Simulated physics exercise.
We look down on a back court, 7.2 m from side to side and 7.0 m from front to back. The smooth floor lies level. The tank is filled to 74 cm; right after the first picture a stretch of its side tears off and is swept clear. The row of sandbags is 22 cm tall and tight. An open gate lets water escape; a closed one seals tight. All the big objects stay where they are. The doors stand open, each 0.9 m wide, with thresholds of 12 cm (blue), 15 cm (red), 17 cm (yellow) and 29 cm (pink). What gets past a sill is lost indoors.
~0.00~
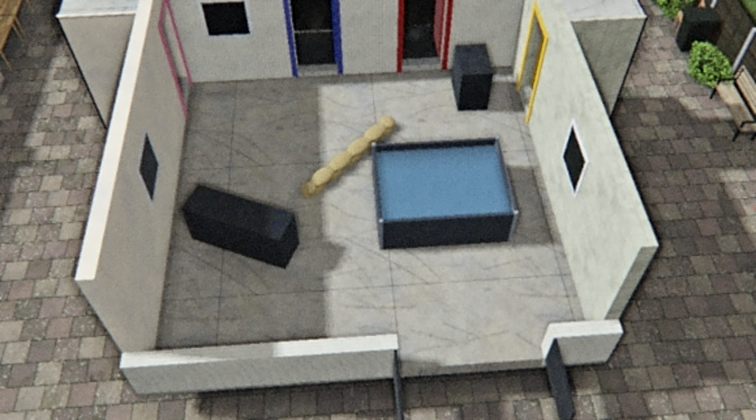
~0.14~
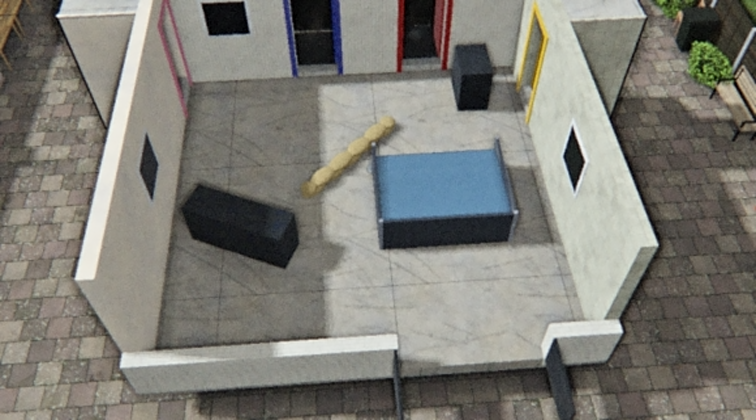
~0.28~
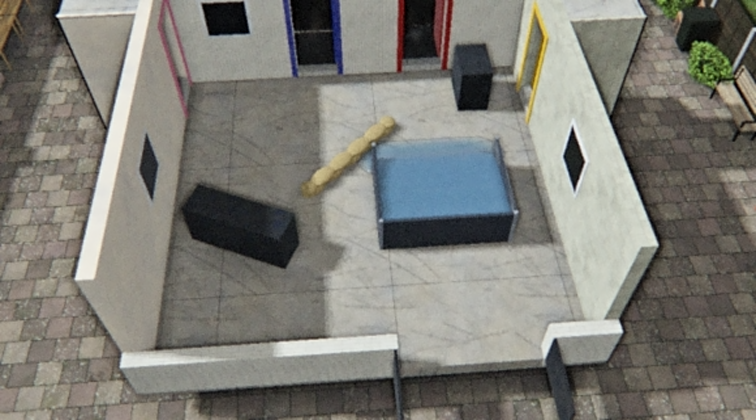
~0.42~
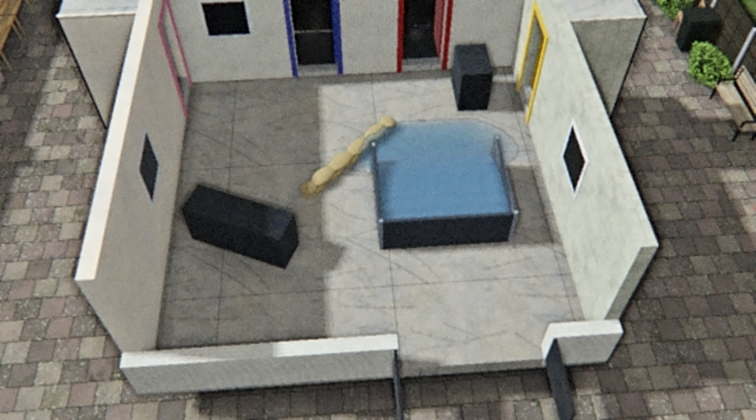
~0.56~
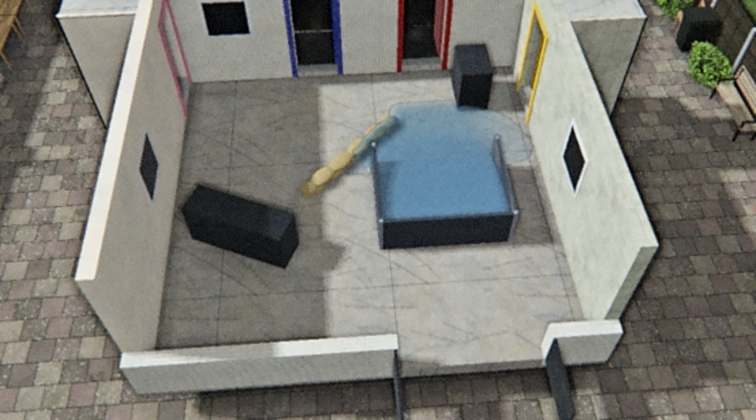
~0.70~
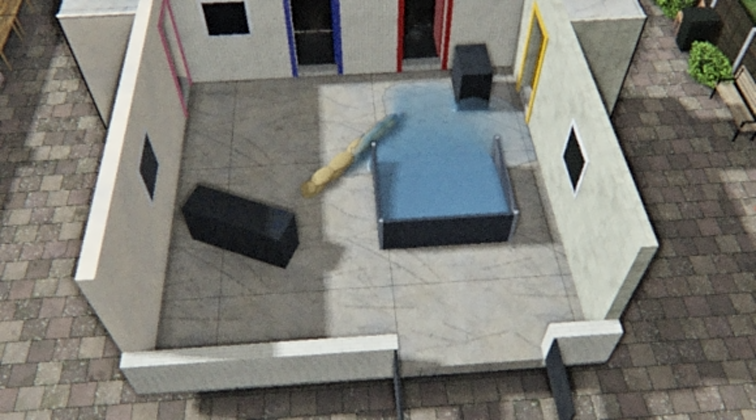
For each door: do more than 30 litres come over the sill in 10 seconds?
The water let in: At the blue door it does not reach the limit; at the red door it exceeds the limit; at the yellow door it goes over the limit; at the pink door it keeps below the limit.
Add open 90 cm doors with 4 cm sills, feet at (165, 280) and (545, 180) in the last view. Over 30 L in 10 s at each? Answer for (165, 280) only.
There: Under.
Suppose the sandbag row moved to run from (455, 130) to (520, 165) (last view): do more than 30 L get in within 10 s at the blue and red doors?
Then: Blue over, red above.
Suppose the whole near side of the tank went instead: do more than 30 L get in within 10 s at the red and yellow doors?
Then: Red under, yellow below.
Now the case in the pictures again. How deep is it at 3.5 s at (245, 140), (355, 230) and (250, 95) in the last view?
About 1, 2 and 6 cm.
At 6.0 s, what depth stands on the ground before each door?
Depths in cm: Blue 6, red 11, yellow 12, pink 11.
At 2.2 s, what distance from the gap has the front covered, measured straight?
About 4.4 m.
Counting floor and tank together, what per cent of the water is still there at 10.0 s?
About 74 per cent.
After 1.4 s water covers 25 % of the floor and is deepest (42 cm) near (385, 139); blue door not reached, red door 35 cm at the sill, 117 L in, yellow door 28 cm at the sill, 4 L in, pink door not reached.
After 2.2 s water covers 35 % of the floor and is deepest (42 cm) near (418, 73); blue door 10 cm at the sill, 0 L in, red door 44 cm at the sill, 350 L in, yellow door 26 cm at the sill, 49 L in, pink door not reached.
After 3.5 s water covers 45 % of the floor and is deepest (27 cm) near (506, 74); blue door 7 cm at the sill, 0 L in, red door 26 cm at the sill, 518 L in, yellow door 18 cm at the sill, 100 L in, pink door 14 cm at the sill, 0 L in.
After 6.0 s water covers 75 % of the floor and is deepest (19 cm) near (579, 332); blue door 6 cm at the sill, 0 L in, red door 11 cm at the sill, 546 L in, yellow door 12 cm at the sill, 115 L in, pink door 11 cm at the sill, 0 L in.
After 10.0 s water covers 90 % of the floor and is deepest (9 cm) near (368, 153); blue door 3 cm at the sill, 0 L in, red door 4 cm at the sill, 546 L in, yellow door 4 cm at the sill, 115 L in, pink door 7 cm at the sill, 0 L in.
